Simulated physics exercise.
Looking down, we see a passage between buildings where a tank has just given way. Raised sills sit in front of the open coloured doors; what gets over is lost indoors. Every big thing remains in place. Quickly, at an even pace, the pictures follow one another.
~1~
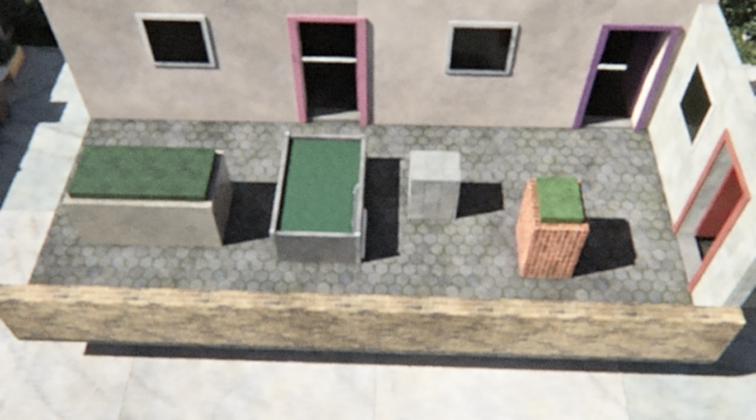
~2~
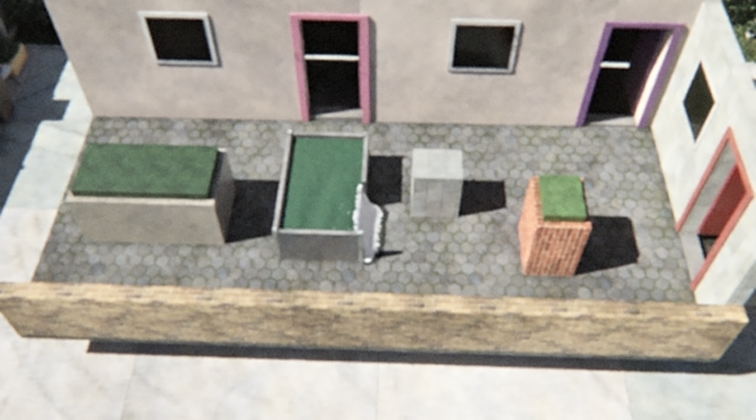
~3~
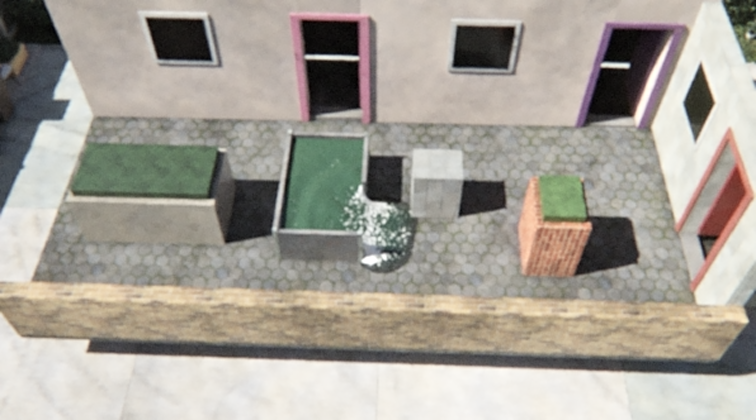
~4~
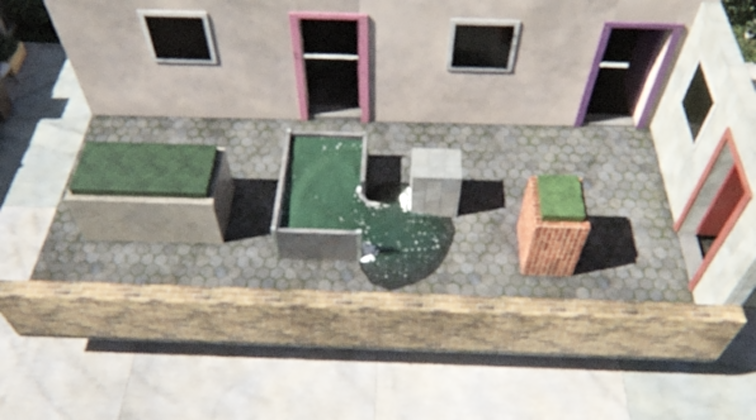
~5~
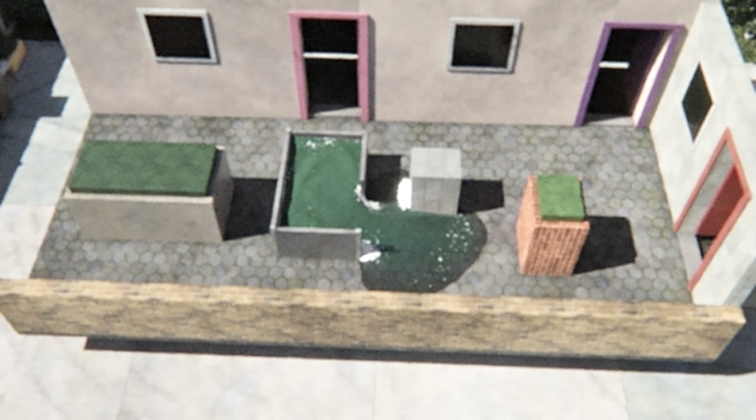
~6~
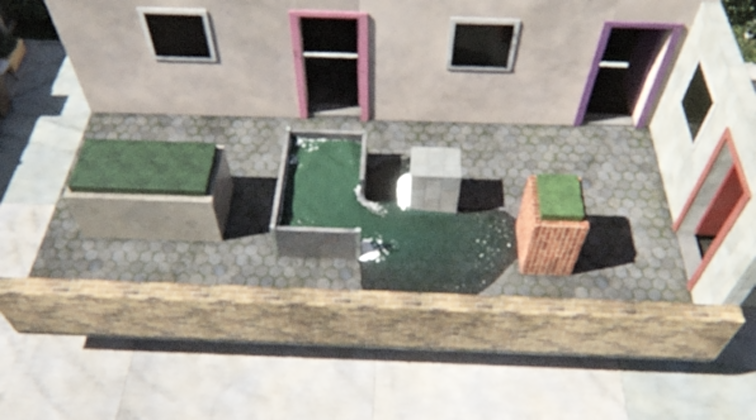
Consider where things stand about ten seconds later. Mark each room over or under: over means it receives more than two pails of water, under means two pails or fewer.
Red door - over; purple door - over; pink door - under.
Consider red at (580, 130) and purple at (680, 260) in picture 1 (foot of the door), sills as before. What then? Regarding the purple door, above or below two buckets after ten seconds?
So the purple door overshoots, it seems.
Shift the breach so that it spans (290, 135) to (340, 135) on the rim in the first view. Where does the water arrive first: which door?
The pink door, I reckon.
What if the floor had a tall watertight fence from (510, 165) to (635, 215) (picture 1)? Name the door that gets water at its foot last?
My answer is the door marked purple.
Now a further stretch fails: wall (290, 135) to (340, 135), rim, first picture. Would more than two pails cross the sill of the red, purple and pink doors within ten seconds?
At the doors, red never reaches it, purple never reaches it and pink crosses the line.
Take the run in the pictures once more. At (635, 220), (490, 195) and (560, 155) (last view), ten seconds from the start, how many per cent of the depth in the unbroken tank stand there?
Respectively 6, 8 and 8 per cent.
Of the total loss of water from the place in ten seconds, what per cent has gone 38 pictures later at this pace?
Roughly 60 %.
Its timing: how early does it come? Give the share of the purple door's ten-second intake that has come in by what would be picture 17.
About 0 %.
A moment on, water covers 25 % of the floor; the red door not reached, the purple door not reached, the pink door not reached.
Next, water covers 35 % of the floor; the red door not reached, the purple door not reached, the pink door wet at the sill, nothing in.
Then, water covers 50 % of the floor; the red door under two buckets in, the purple door wet at the sill, nothing in, the pink door wet at the sill, nothing in.
Later, water covers 65 % of the floor; the red door over two buckets in, the purple door over two buckets in, the pink door wet at the sill, nothing in.
In the end, water covers 85 % of the floor; the red door over two buckets in, the purple door over two buckets in, the pink door wet at the sill, nothing in.
